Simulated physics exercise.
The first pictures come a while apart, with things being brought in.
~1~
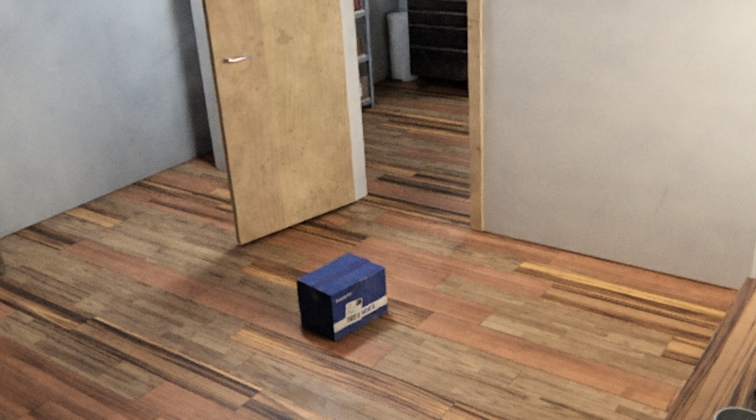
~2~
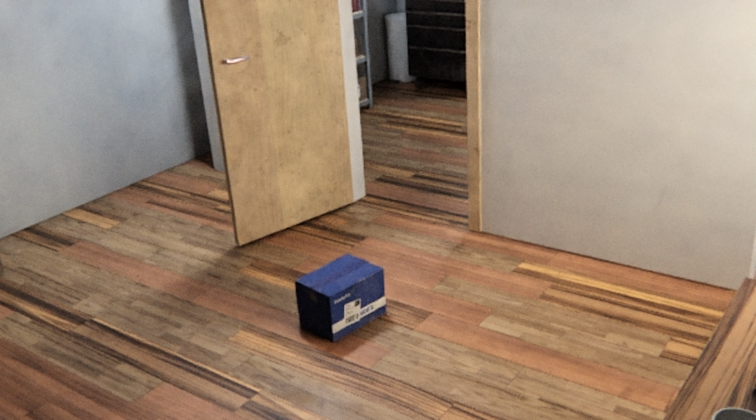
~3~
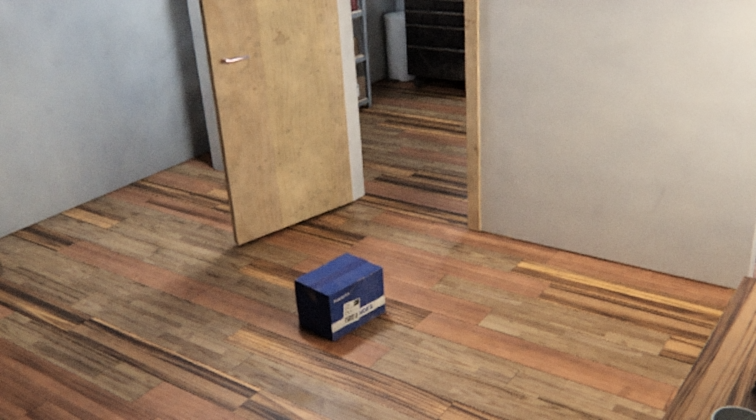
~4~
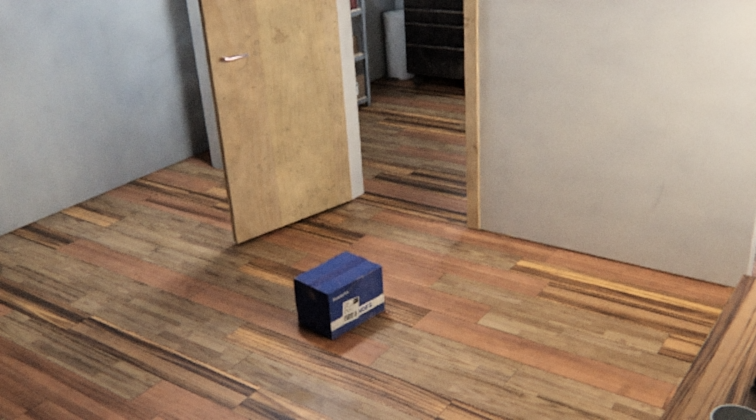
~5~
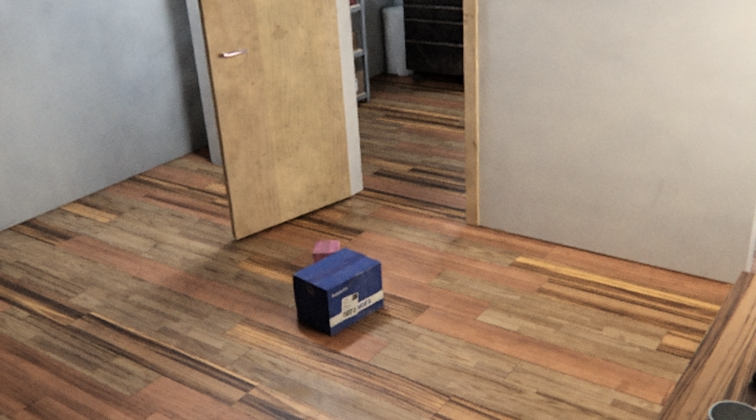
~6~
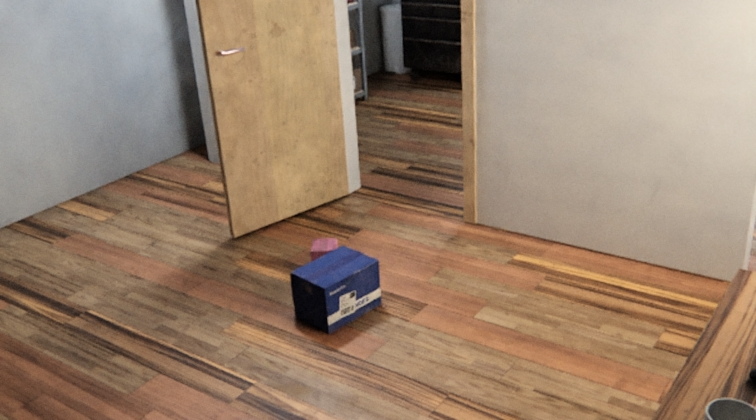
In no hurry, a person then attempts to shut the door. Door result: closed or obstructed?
Turns out the door touches the frame just fine.
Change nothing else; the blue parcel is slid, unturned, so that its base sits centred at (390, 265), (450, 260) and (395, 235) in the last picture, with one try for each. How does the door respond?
The door meets the jamb in the first try, meets the jamb in the second and is obstructed in the third.
Then, 0.90 s later than the last frame, door at 69°.
Then, 1.40 s later than the last frame, door at 32°.
When it is over, door at 0°; both as before. End places, in pixels of the last picture, pink box near (325, 255).
